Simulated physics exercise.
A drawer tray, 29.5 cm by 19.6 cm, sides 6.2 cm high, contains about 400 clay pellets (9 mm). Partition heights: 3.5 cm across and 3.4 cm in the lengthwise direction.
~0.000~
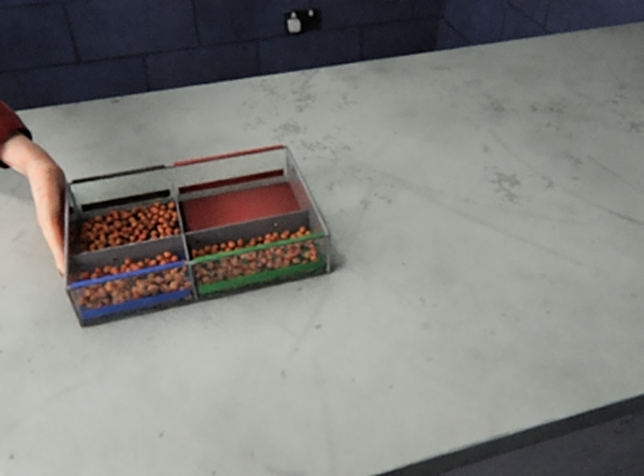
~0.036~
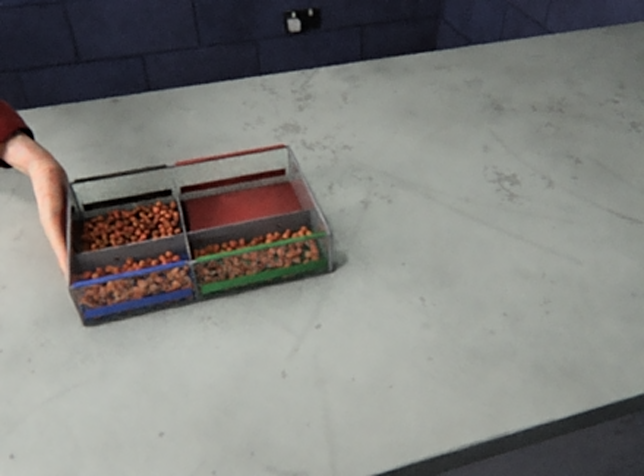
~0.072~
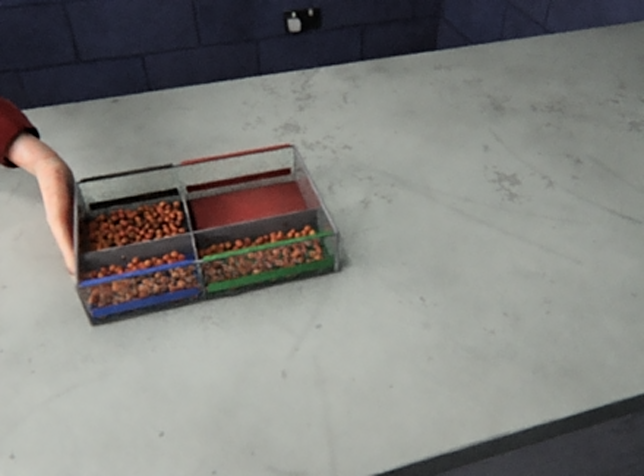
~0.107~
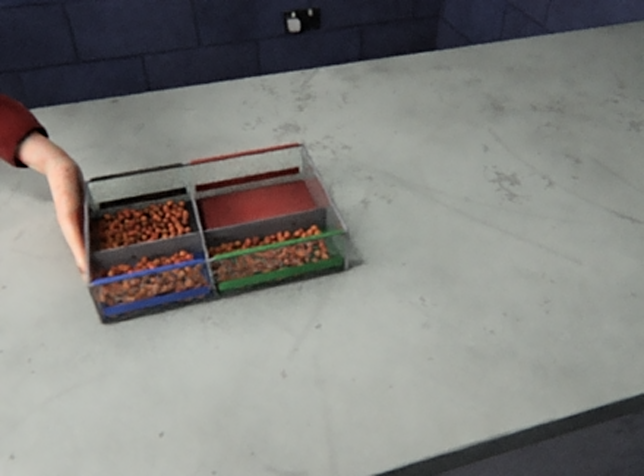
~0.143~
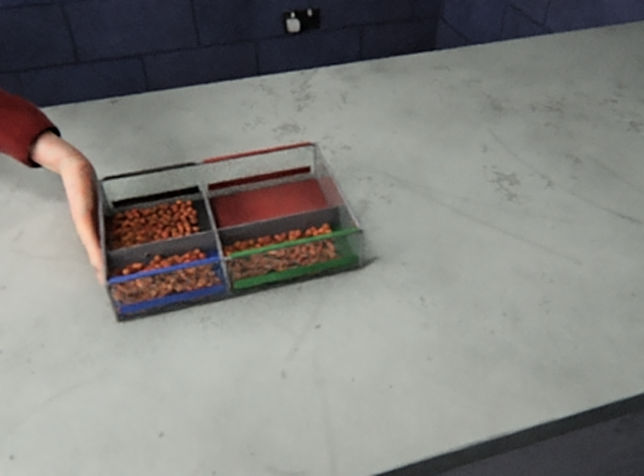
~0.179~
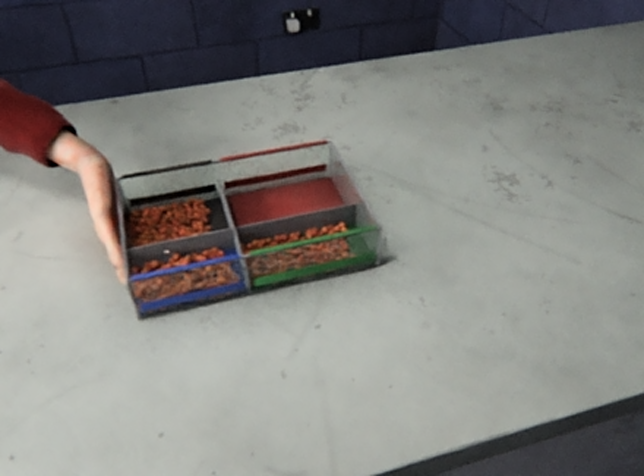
A clear-sided tray split into four compartments sits at the left of a pale, scuffed grey tabletop, seen from above at an angle, with a dark block wall and a socket behind. Small orange-brown pellets fill the black, blue and green-marked sections partway, while the red one at back right is empty. A red-sleeved hand pushes the tray rightward, slowly then faster, the camera still.
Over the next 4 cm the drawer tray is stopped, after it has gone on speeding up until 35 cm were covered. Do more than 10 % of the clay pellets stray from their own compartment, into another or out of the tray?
Not past ten percent.
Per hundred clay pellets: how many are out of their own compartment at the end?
Roughly 0%.
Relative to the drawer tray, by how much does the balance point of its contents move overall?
Net movement comes out near 2.0 cm.
Then, at 0.31 s, tilt 0 degrees; green 35 %, black 35 %, blue 35 %; 0 % away from where they began.
Then, at 0.42 s, tilt 0 degrees; green 35 %, black 35 %, blue 35 %; 0 % away from where they began.
After 0.52 s, tilt 0 degrees; green 35 %, black 35 %, blue 35 %; 0 % away from where they began.
After 0.62 s, tilt 0 degrees; green 35 %, black 35 %, blue 35 %; 0 % away from where they began.
In the end, at 1.3 s, green 35 %, black 35 %, blue 35 %; 0 % away from where they began.
